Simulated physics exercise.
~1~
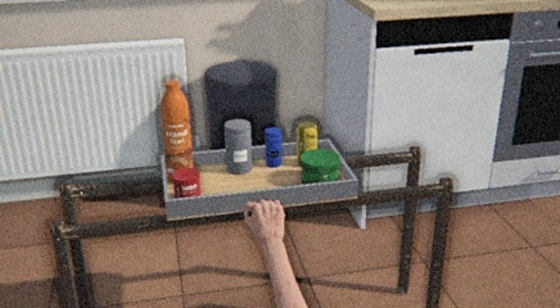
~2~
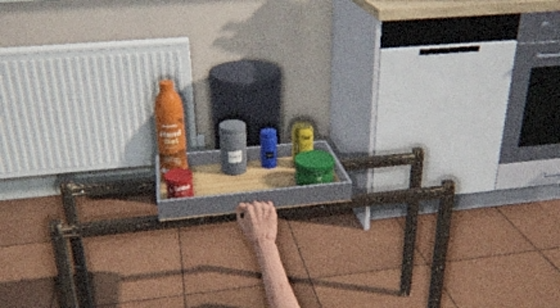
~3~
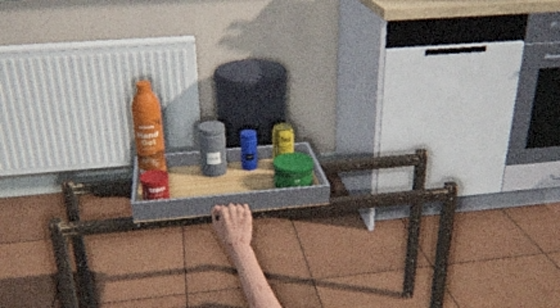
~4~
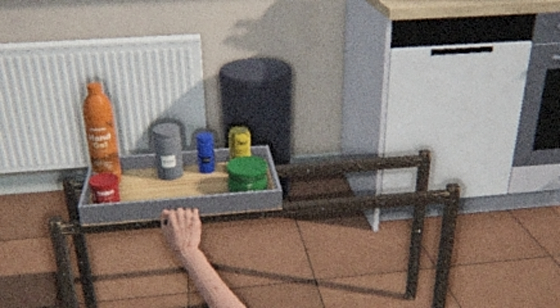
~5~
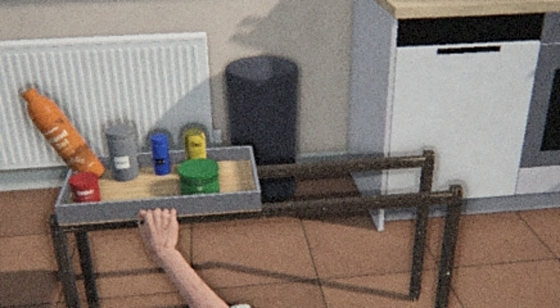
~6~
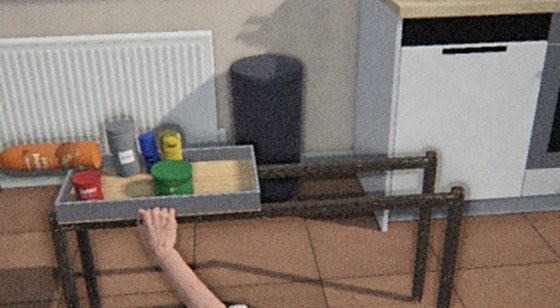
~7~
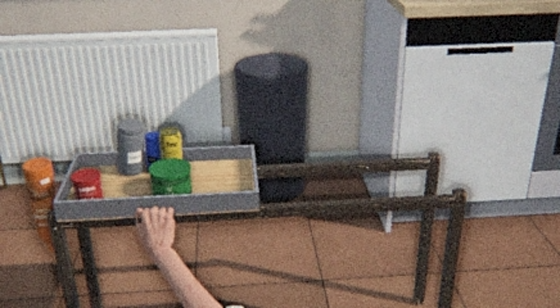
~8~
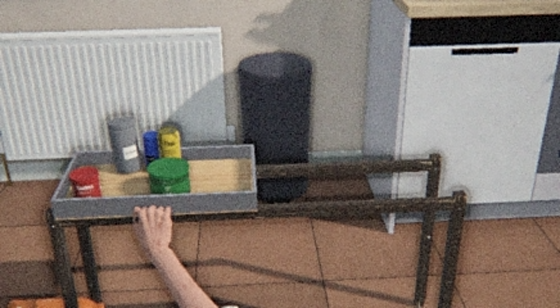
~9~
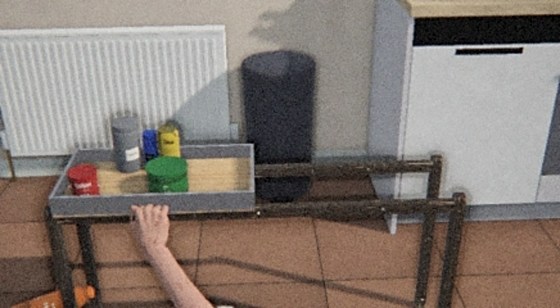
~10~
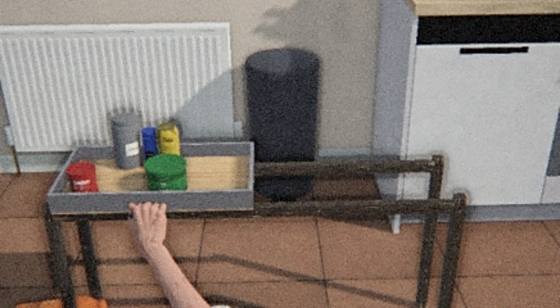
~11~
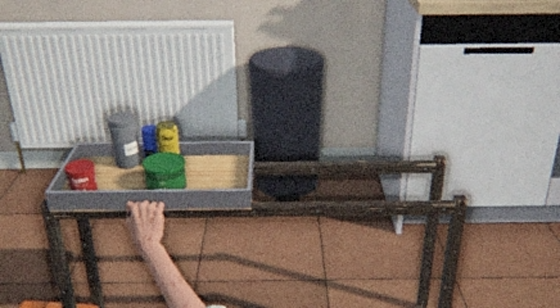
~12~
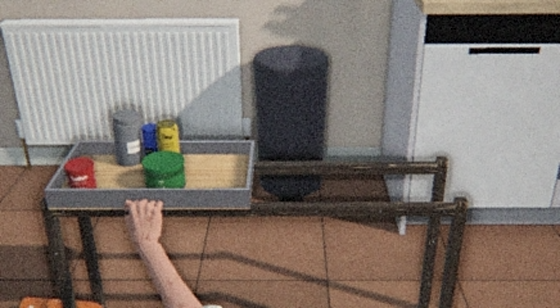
In a kitchen with a white radiator, a dark bin and white cabinets, seen from slightly above, a shallow grey tray sits on a dark metal frame. It holds an orange bottle and red tin on the left, a grey jar, blue shaker and yellow can toward the back, and a green tub on the right. A hand at the front edge moves the tray left, faster and faster, until it stops abruptly. The orange bottle tips over the left side and drops to the floor, while the others slide left or wobble. The bottle ends lying below, and the rest stay in the tray, the grey jar upright.
